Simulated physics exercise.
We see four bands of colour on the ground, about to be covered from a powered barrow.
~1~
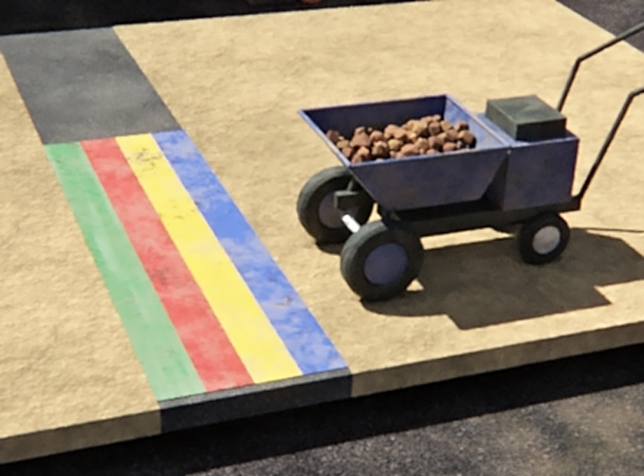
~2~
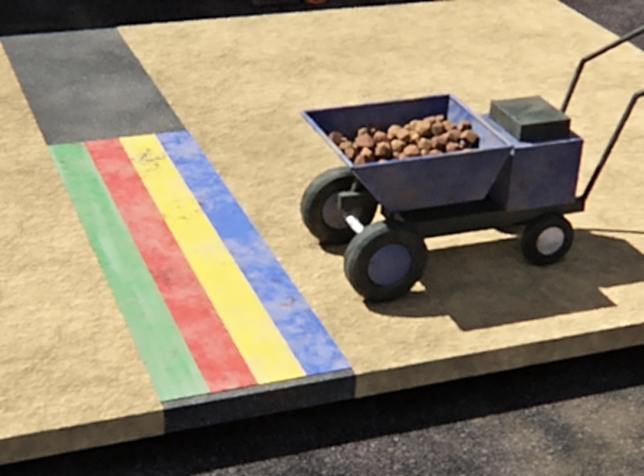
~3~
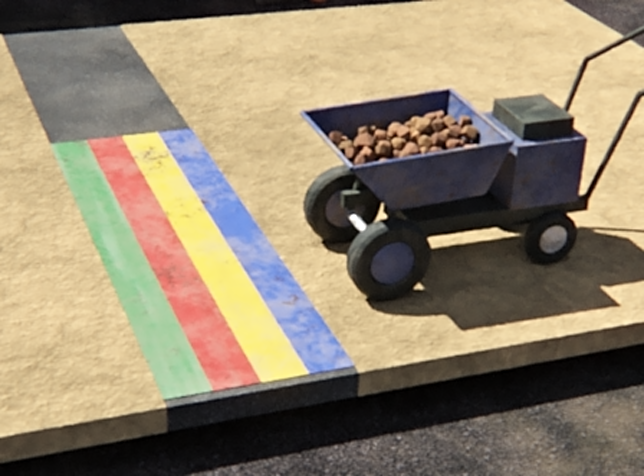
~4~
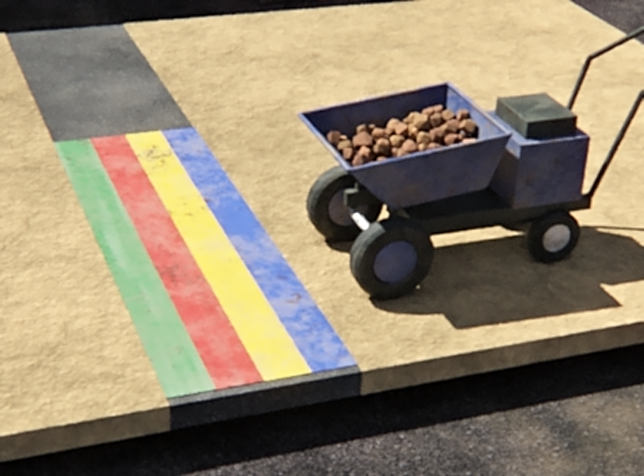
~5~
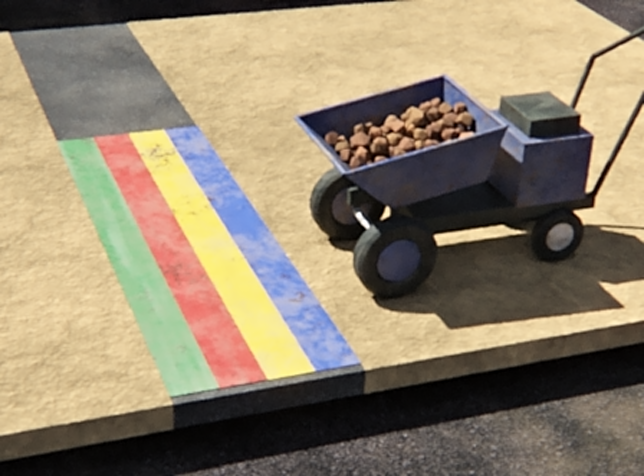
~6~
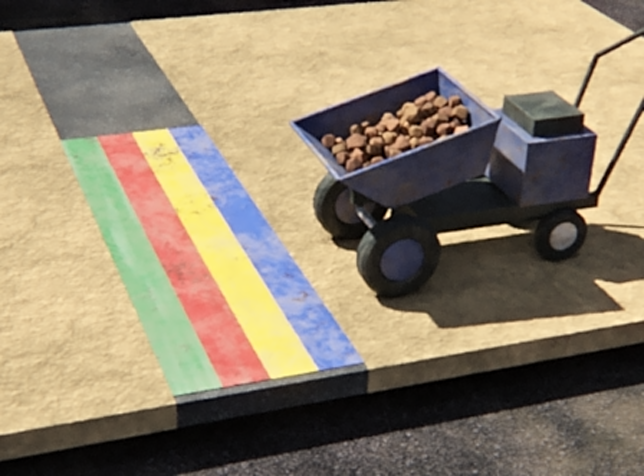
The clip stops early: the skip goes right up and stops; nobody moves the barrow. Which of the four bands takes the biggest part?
The yellow one gets the largest share.
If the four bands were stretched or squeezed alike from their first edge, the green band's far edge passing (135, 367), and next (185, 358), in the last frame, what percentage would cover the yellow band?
First some 30, then 20 per cent.
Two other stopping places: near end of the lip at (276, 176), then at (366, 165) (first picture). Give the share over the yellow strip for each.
The first gives 0 %, the second 30 %.
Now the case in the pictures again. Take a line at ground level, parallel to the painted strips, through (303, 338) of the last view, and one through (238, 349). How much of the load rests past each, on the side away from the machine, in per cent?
Near 60 % and 20 %.
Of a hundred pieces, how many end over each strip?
Blue strip near 5; yellow strip near 30; red strip near 20; green strip near 10.
Shortly afterwards, skip tipped steeply; the whole lot in the skip.
Next, skip tipped right over; the bulk in the skip; near a quarter over the yellow strip; only a few over the red strip.
Some moments later, skip tipped right over; near a third in the skip; only a few over the blue strip; near a third over the yellow strip; near a quarter over the red strip; a little over the green strip; only a few off the paint.
In the end, skip tipped right over; near a third in the skip; only a few over the blue strip; near a third over the yellow strip; near a quarter over the red strip; a little over the green strip; only a few off the paint.
